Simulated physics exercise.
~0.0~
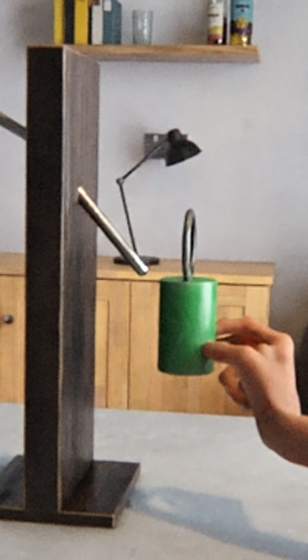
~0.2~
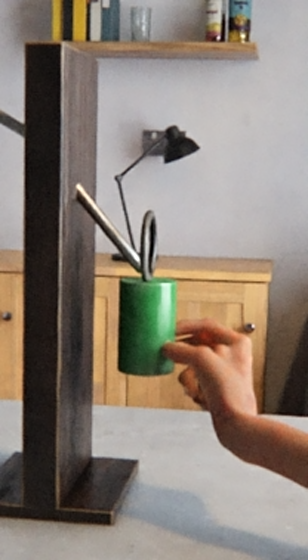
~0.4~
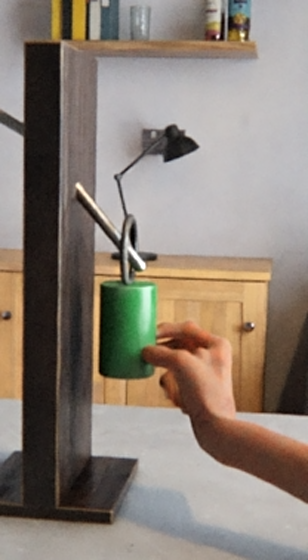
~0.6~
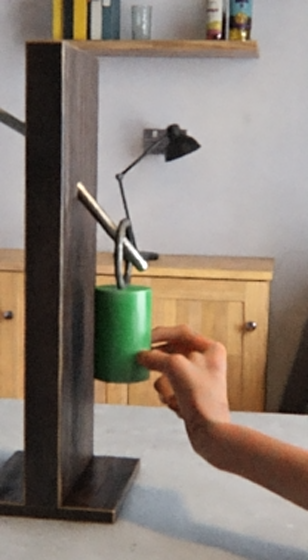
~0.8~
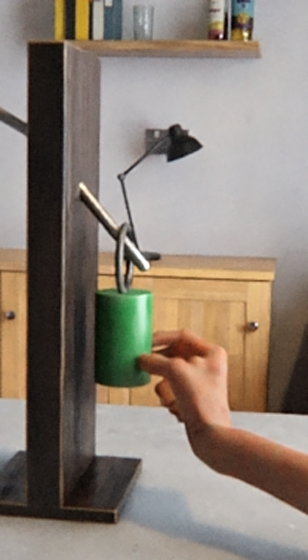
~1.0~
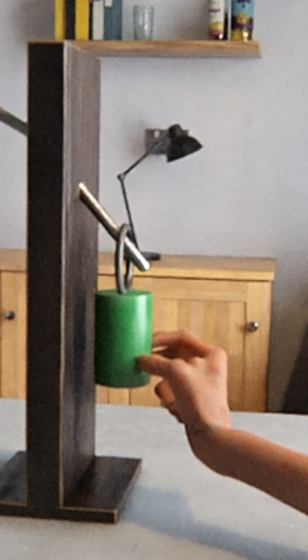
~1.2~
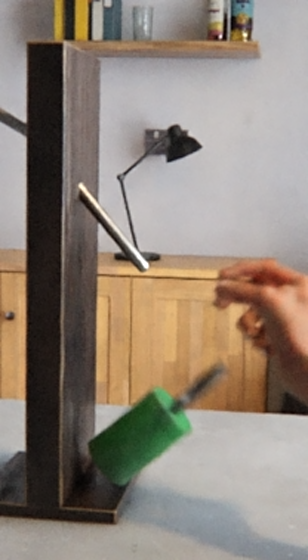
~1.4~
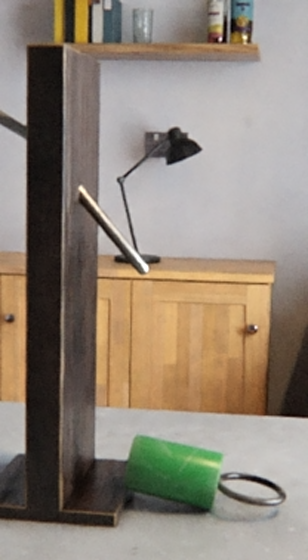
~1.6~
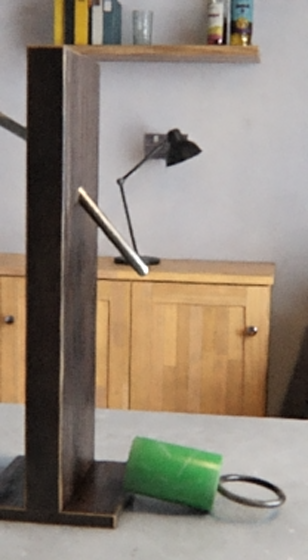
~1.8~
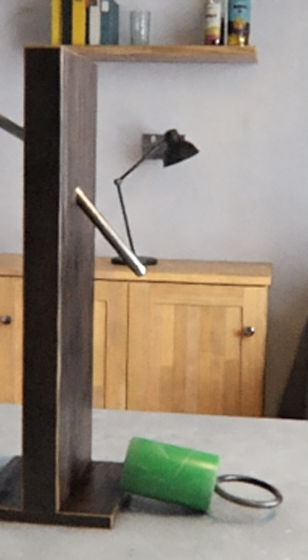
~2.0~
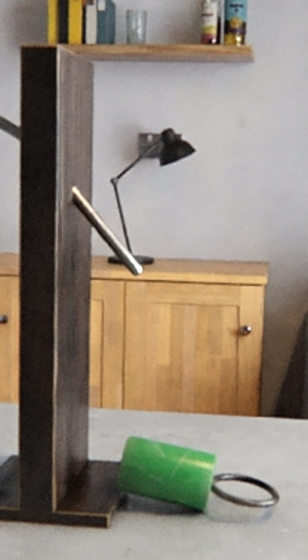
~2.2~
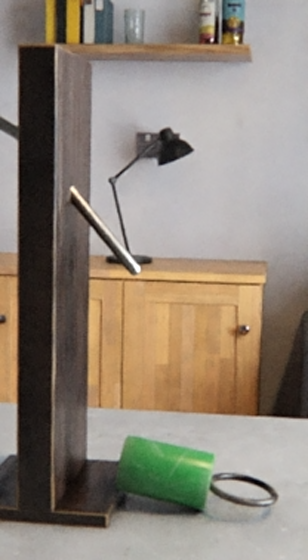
At first, a hand holds a green lantern with a ring handle to the right of a dark upright stand, whose short peg slants down to the right. The hand moves the lantern left until its ring meets the peg, then lowers it slightly and holds it there for a moment. The fingers let go and the hand draws back to the right. Instead of staying on the peg, the lantern drops toward the base, tipping over as it falls. It ends up lying on its side by the foot of the stand, its ring pointing right, and stays still while the peg remains empty.
